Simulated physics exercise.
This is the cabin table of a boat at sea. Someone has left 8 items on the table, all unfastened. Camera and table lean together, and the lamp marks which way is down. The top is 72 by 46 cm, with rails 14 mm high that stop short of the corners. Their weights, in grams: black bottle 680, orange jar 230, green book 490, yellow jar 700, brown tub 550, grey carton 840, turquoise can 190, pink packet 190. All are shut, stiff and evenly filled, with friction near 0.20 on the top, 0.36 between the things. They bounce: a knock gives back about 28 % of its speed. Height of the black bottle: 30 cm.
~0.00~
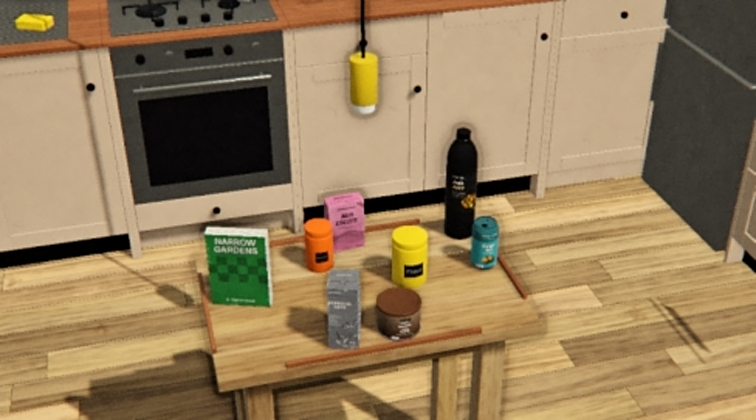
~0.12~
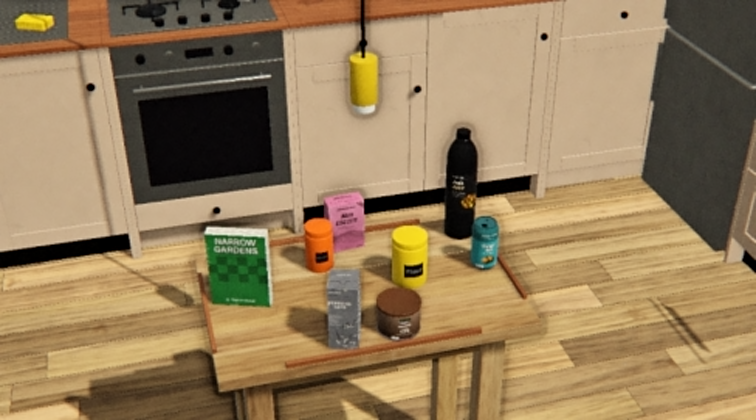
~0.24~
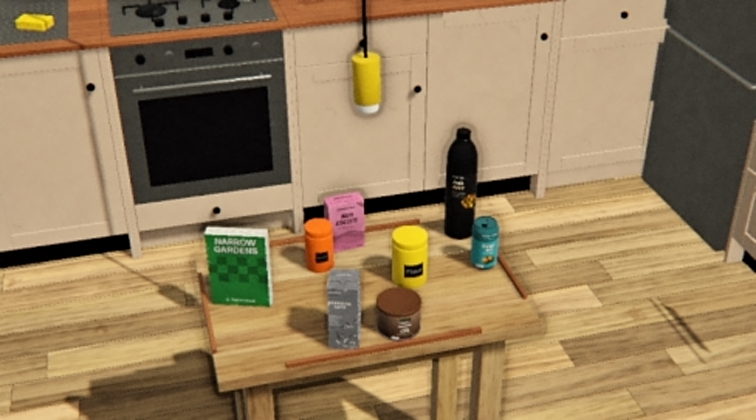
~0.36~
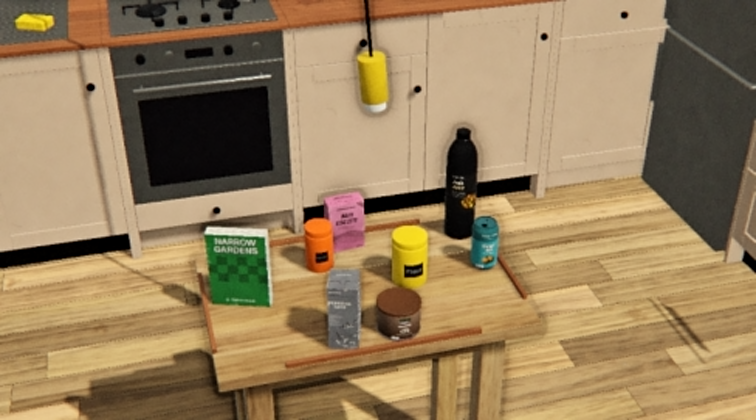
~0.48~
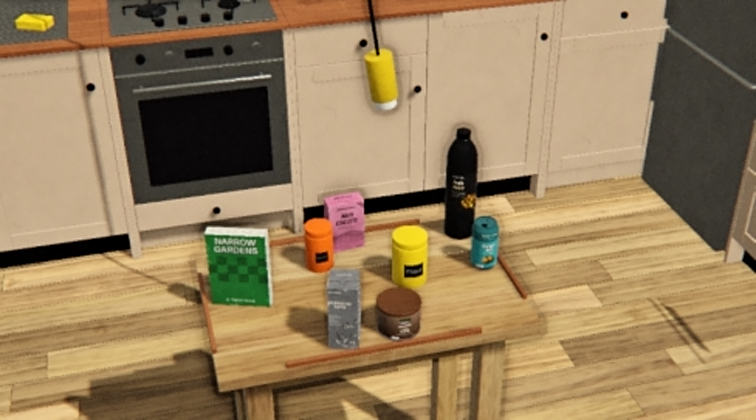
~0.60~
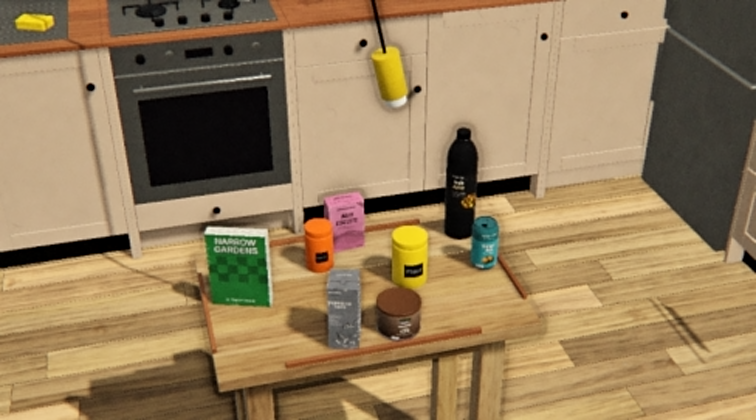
In a kitchen-like cabin with an oven and pale cupboards, a book, a black bottle, jars, cartons and other containers stand on a wooden table with low rails. The yellow hanging lamp first hangs almost straight, then swings gradually to the right, while everything on the table stays in place.
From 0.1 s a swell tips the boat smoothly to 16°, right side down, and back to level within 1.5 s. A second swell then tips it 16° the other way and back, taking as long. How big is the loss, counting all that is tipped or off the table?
In all, just one.
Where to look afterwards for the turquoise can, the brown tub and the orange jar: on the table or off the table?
The turquoise can is still on the table; the brown tub is still on the table; the orange jar is still on the table.
By 1.10 s, boat heeled 12°, right side down; black bottle rocked 5° off its seat near (478, 176); orange jar 7 cm from its spot near (348, 241); grey carton 8 cm from its spot.
By 1.40 s, boat heeled 3°, right side down; black bottle now off the table; orange jar 14 cm from its spot near (374, 237); grey carton 15 cm from its spot.
By 2.30 s, boat heeled 16°, left side down; orange jar 13 cm from its spot near (371, 238); grey carton 14 cm from its spot; green book 14 cm from its spot.
By 2.70 s, boat heeled 9°, left side down; orange jar 4 cm from its spot near (335, 243); turquoise can 10 cm from its spot; brown tub 5 cm from its spot.
When it is over (3.6 s), off the table, black bottle; not toppled but over 5 cm from the start, turquoise can; the other 6 within 5 cm of the start. End places, in pixels of the last picture, black bottle near (551, 400), orange jar near (318, 246).
